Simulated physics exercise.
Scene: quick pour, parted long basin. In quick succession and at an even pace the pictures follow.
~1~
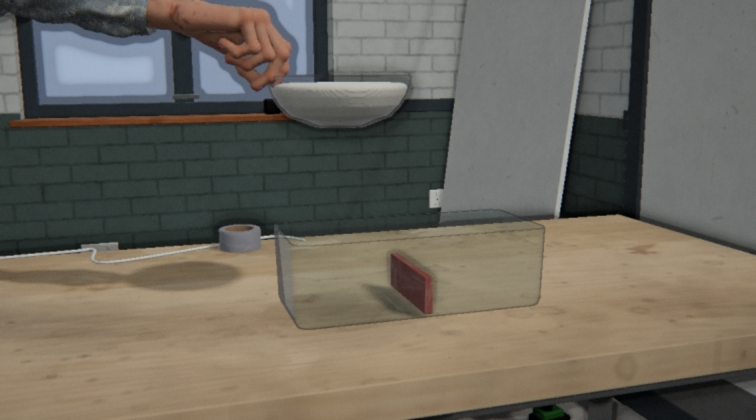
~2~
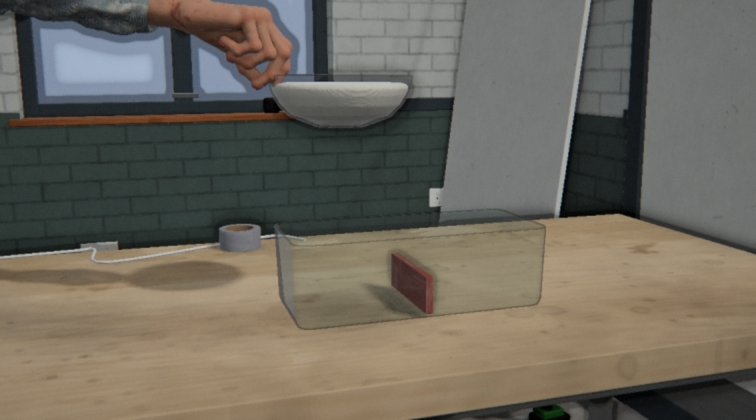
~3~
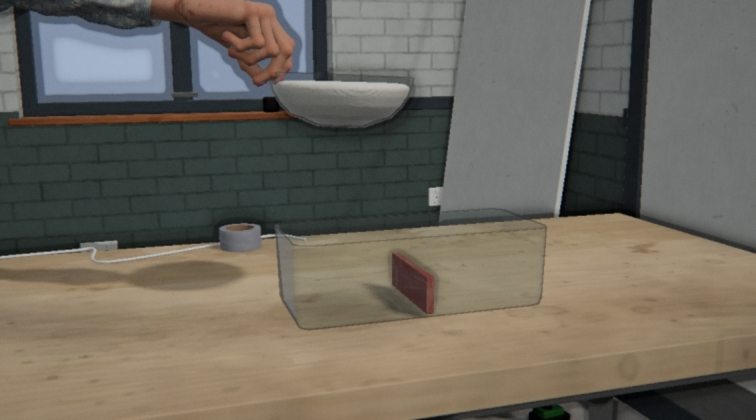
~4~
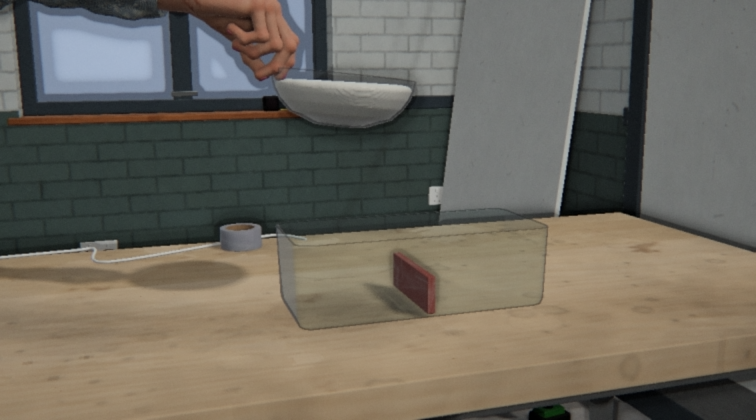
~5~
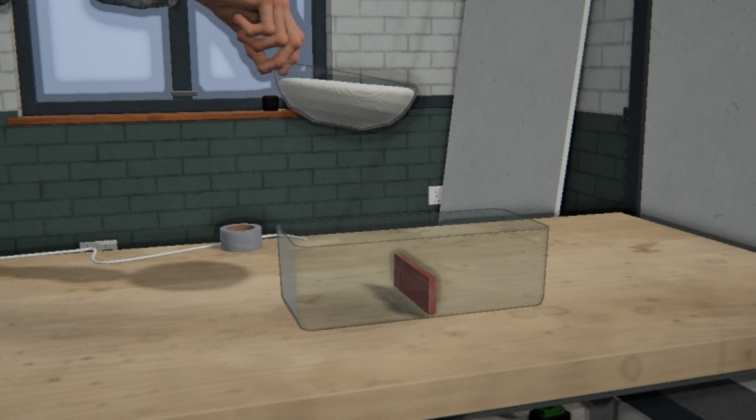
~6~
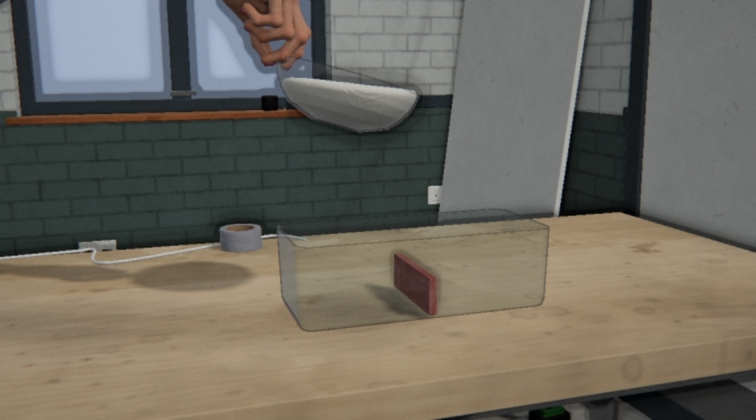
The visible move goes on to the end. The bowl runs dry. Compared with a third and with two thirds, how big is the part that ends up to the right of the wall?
It is bigger than two thirds.
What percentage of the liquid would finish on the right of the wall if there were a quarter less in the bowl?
Estimate: Close to 80 per cent.
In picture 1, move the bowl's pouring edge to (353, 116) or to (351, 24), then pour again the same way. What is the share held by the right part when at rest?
First place gives some 15 %, second place some 45 %.
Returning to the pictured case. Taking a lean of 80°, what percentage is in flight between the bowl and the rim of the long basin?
Airborne fraction: Approx. 55 %.
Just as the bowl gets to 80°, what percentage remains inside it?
Around 15 in a hundred has not poured out yet.
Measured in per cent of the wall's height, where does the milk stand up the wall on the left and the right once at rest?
The left reads 10 in a hundred and the right 60 in a hundred.
A moment on, the bowl is tipped on its side and 13 per cent is still to pour, 0 is left of the wall and 30 right of it.
Next, the bowl is tipped right over and 0 per cent is still to pour, 15 is left of the wall and 73 right of it.
Then the bowl is tipped right over and 0 per cent is still to pour, 16 is left of the wall and 78 right of it.
Later the bowl is tipped right over and 0 per cent is still to pour, 16 is left of the wall and 78 right of it.
Finally, 16 per cent lies left of the wall, 78 right of it and 6 outside.
